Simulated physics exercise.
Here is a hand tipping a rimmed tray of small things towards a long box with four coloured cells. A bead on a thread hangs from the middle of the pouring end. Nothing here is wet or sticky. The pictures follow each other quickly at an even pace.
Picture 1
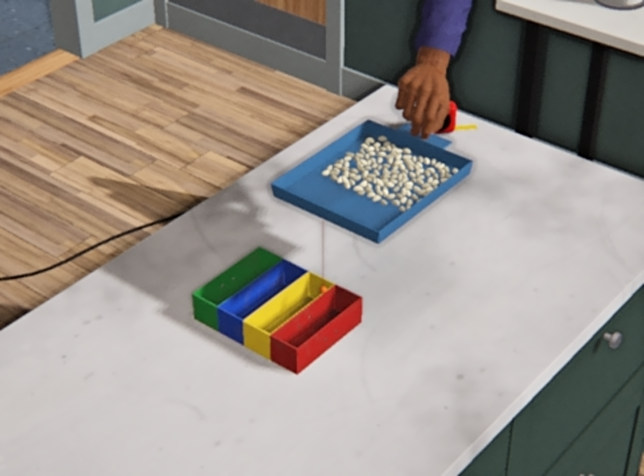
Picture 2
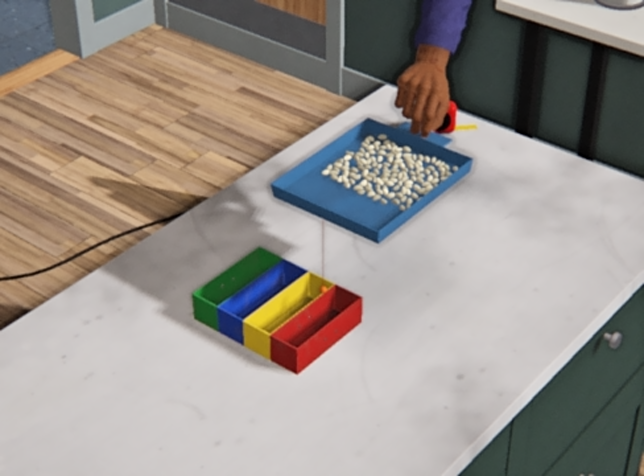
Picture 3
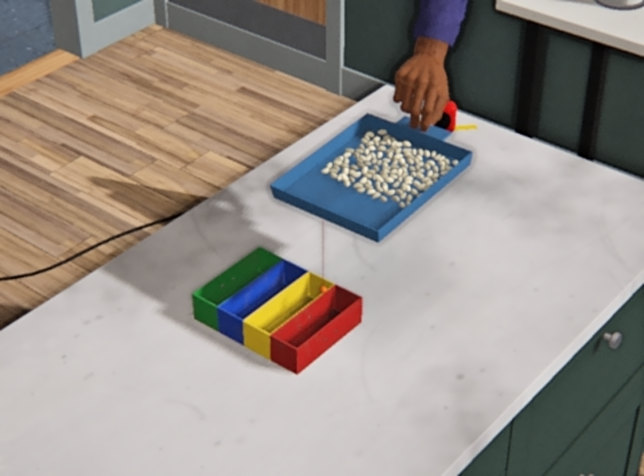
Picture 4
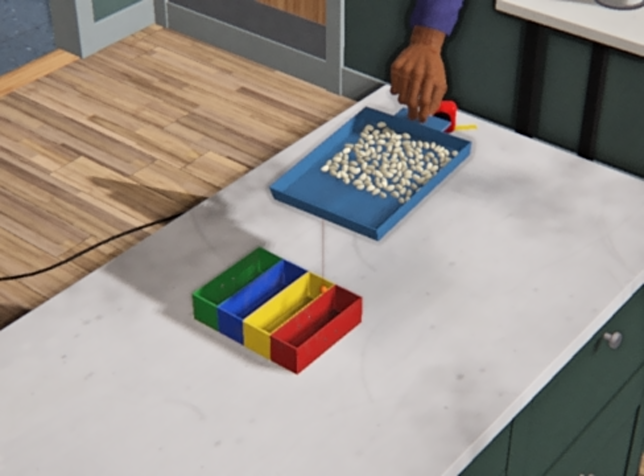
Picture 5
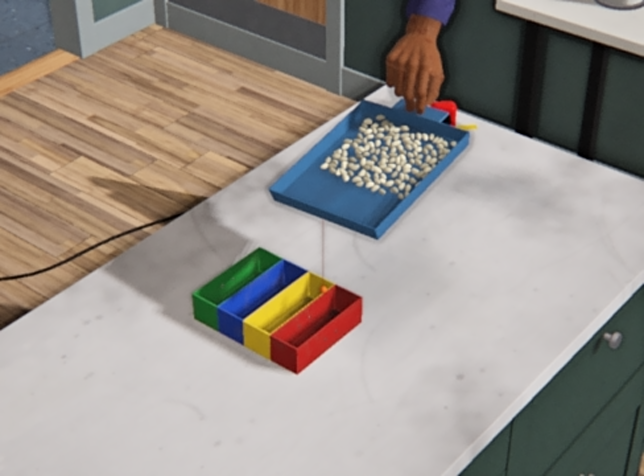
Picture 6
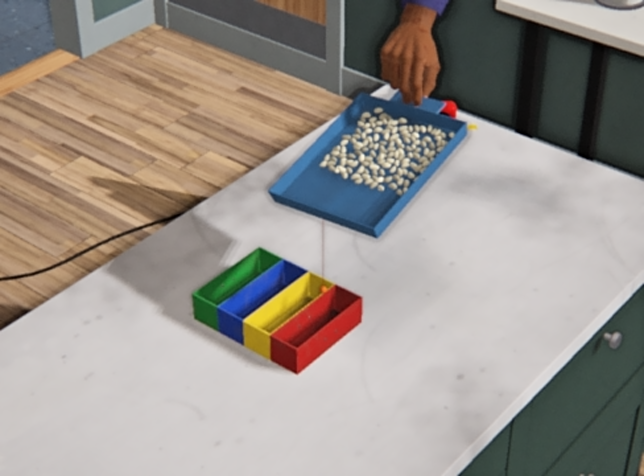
Kitchen counter with a hand slowly tilting a blue tray of white beans behind a box of green, blue, yellow and red cells.
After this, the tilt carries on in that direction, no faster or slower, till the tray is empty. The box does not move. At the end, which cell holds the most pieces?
It favours the blue compartment.
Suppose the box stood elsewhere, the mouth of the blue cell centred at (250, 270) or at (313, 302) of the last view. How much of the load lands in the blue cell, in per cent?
In turn 10 and 10 in a hundred.
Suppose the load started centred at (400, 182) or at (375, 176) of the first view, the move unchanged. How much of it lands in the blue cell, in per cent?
Roughly 60 per cent, and 60 per cent.
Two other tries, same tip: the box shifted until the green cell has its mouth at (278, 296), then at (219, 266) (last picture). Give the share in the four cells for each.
About 60 and 100 per cent.
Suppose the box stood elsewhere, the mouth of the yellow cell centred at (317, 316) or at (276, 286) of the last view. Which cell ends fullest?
At the first place the green one, at the second the yellow one.
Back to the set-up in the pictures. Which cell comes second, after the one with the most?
In second place: The yellow cell.
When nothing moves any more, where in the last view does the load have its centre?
Near (268, 313).
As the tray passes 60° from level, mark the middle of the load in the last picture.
Around (305, 192).
Just after the last frame, tray tipped steeply; almost all on the tray; just a few falling or outside the box.
A moment on, tray tipped right over; the larger part on the tray; about a tenth in the blue cell; just a few in the green cell; just a few in the yellow cell; just a few in the red cell; about a tenth falling or outside the box.
Further on, tray tipped past a quarter turn; roughly two thirds in the blue cell; roughly a quarter in the yellow cell; about a tenth in the red cell; about a tenth in the green cell; about a tenth falling or outside the box.
When it is over, tray tipped past a quarter turn; roughly two thirds in the blue cell; roughly a quarter in the yellow cell; about a tenth in the red cell; about a tenth in the green cell; about a tenth outside the box.
